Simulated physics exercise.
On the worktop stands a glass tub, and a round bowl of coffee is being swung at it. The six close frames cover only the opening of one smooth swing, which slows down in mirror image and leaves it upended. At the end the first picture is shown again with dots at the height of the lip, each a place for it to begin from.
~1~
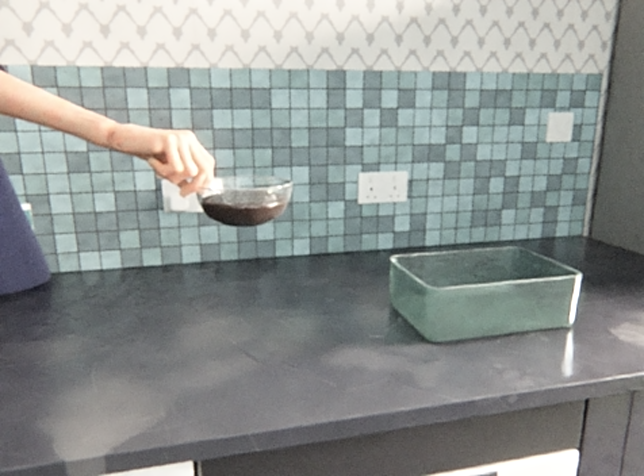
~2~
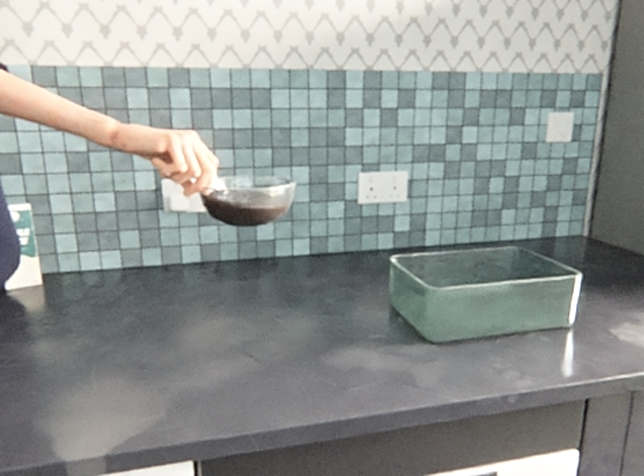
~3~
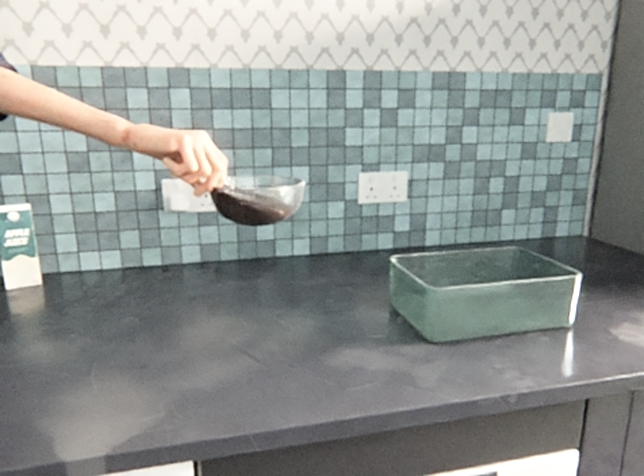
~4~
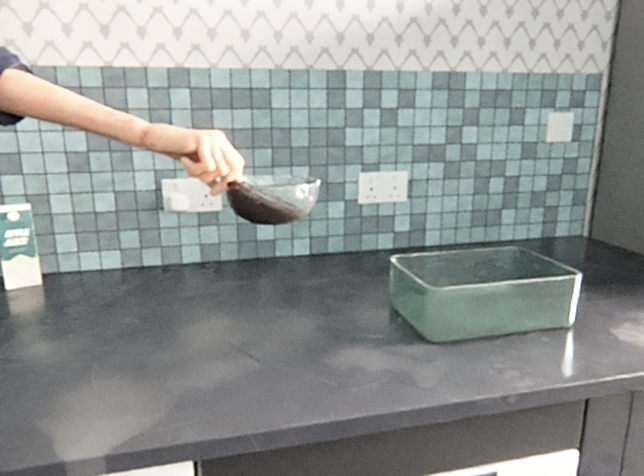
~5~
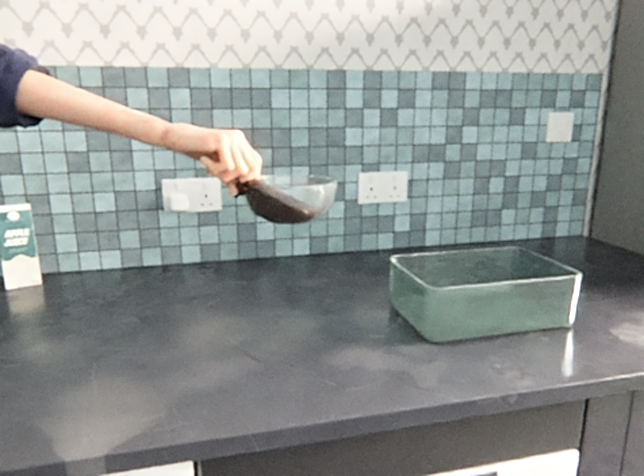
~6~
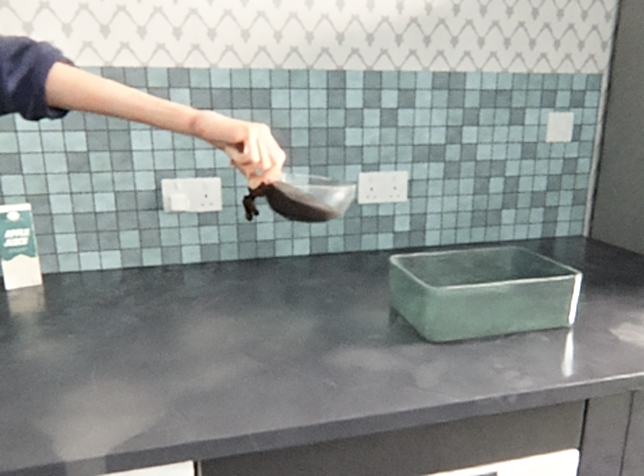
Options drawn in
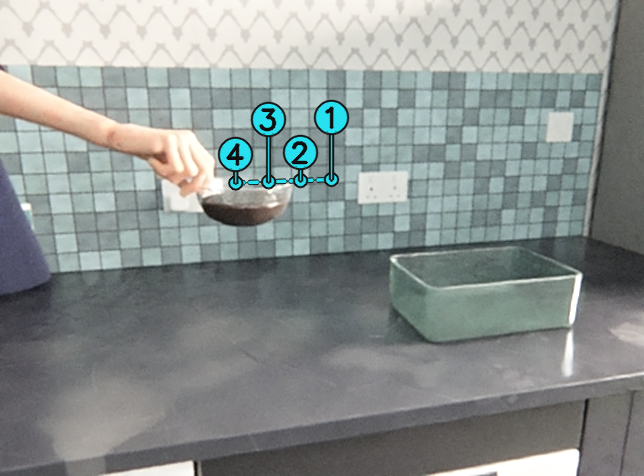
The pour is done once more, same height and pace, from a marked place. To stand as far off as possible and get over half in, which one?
Choose 3.
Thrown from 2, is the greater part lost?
No, not at all.
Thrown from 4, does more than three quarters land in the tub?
No, less.
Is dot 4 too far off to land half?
Yes, it does.
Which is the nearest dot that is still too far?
Here it is dot 4.
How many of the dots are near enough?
Three.
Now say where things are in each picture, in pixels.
The first picture shows upright, lip at (289, 181); tub from (424, 341) to (570, 323); nothing has left yet.
The second picture shows upright, lip at (292, 180); nothing has left yet.
The third picture shows upright, lip at (302, 180); nothing has left yet.
The fourth picture shows upright, lip at (316, 180); coffee is over the rim, down to (223, 184).
The fifth picture shows upright, lip at (333, 179); coffee is over the rim, down to (235, 195).
The sixth picture shows tipped about 6°, lip at (351, 183); coffee is over the rim, down to (250, 218).
On the marked copy, 1 at (331, 179); 2 at (300, 180); 3 at (268, 181); 4 at (235, 182).
With 1, about 84 % lands in the tub, 9 % falls short and 8 % goes beside or beyond.
With 2, about 80 % lands in the tub, 14 % falls short and 7 % goes beside or beyond.
With 3, about 64 % lands in the tub, 31 % falls short and 5 % goes beside or beyond.
With 4, about 33 % lands in the tub, 64 % falls short and 4 % goes beside or beyond.
